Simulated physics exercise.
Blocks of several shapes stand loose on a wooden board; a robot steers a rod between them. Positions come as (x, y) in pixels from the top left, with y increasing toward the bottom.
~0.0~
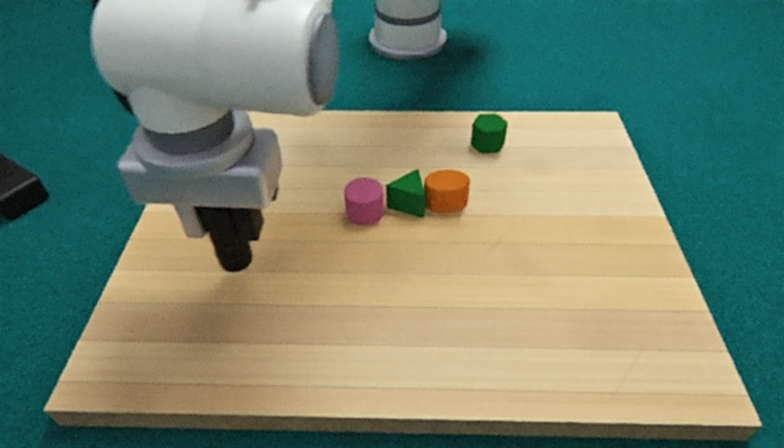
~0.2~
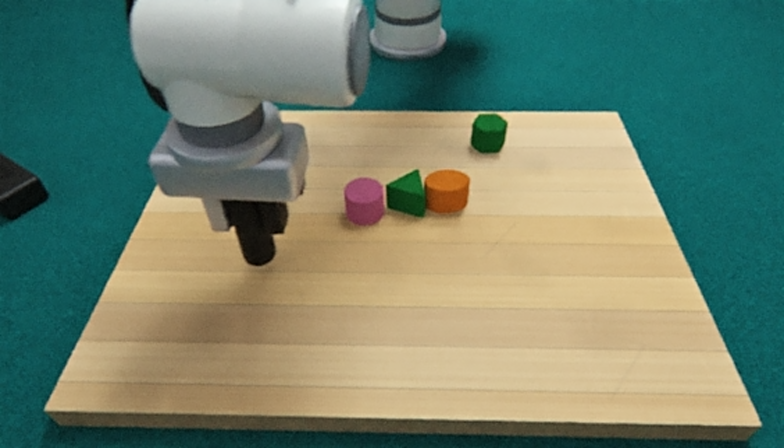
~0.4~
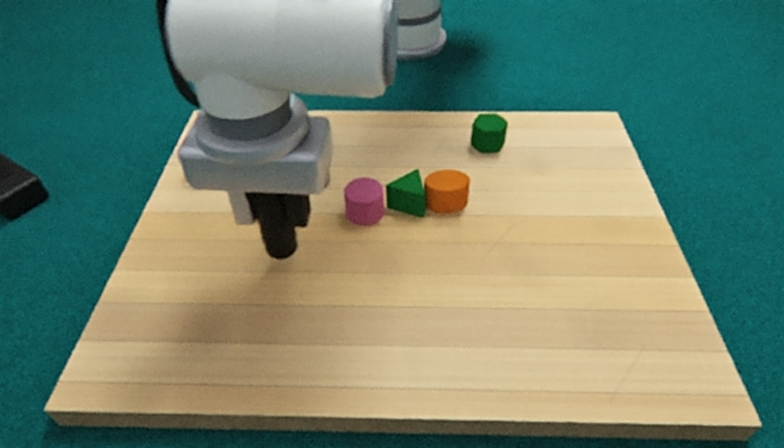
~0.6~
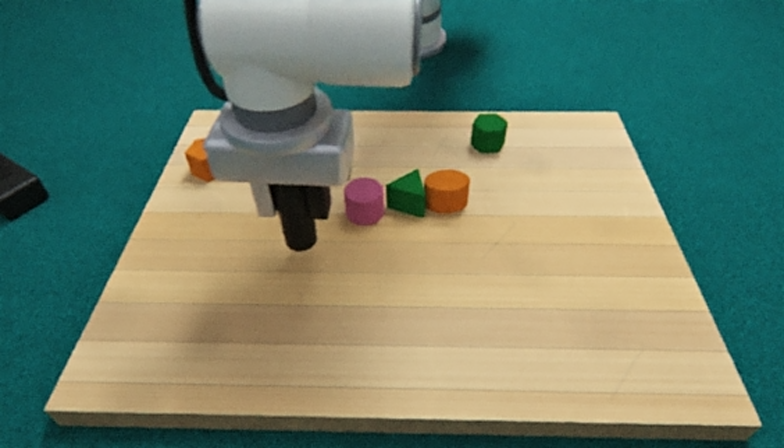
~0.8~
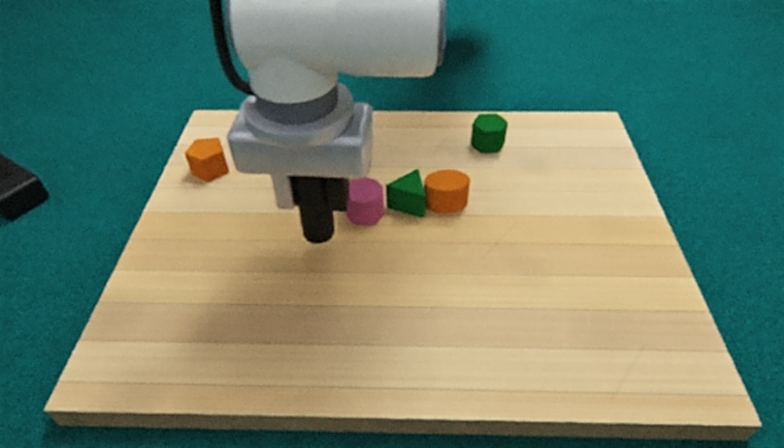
A robot arm moves its black rod rightward over a wooden board toward the pink block.
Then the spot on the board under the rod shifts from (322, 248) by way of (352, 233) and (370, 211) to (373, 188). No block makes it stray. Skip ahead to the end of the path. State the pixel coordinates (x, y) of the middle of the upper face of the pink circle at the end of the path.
My estimate: (378, 146).
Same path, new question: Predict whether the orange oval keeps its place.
By the end it is where it was.
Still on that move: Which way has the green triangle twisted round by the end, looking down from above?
Viewed from above, clockwise.
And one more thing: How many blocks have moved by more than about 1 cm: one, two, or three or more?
The answer is two blocks, counting only moves over 1 cm.
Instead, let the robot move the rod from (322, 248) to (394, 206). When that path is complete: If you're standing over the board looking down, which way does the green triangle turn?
From above, the turn goes clockwise.
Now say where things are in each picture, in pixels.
In the first picture, lower end of the rod at (237, 261), tops of blocks, pink circle at (364, 189), green triangle at (409, 182), orange oval at (448, 179).
In the second picture, rod at (260, 255), blocks as before.
In the third picture, rod at (282, 248), blocks as before.
In the fourth picture, rod at (302, 241), blocks as before.
In the fifth picture, rod at (319, 233), pink circle at (364, 189), green triangle at (409, 182), orange oval at (448, 179).
On the path given first. One third of the way, rod at (351, 217); pink circle at (365, 187).
Two thirds of the way, rod at (369, 195); pink circle at (374, 166); green triangle at (410, 174), turned 55° clockwise.
At the end, rod at (372, 173); pink circle at (378, 146); green triangle at (410, 174), turned 55° clockwise; orange oval not moved.
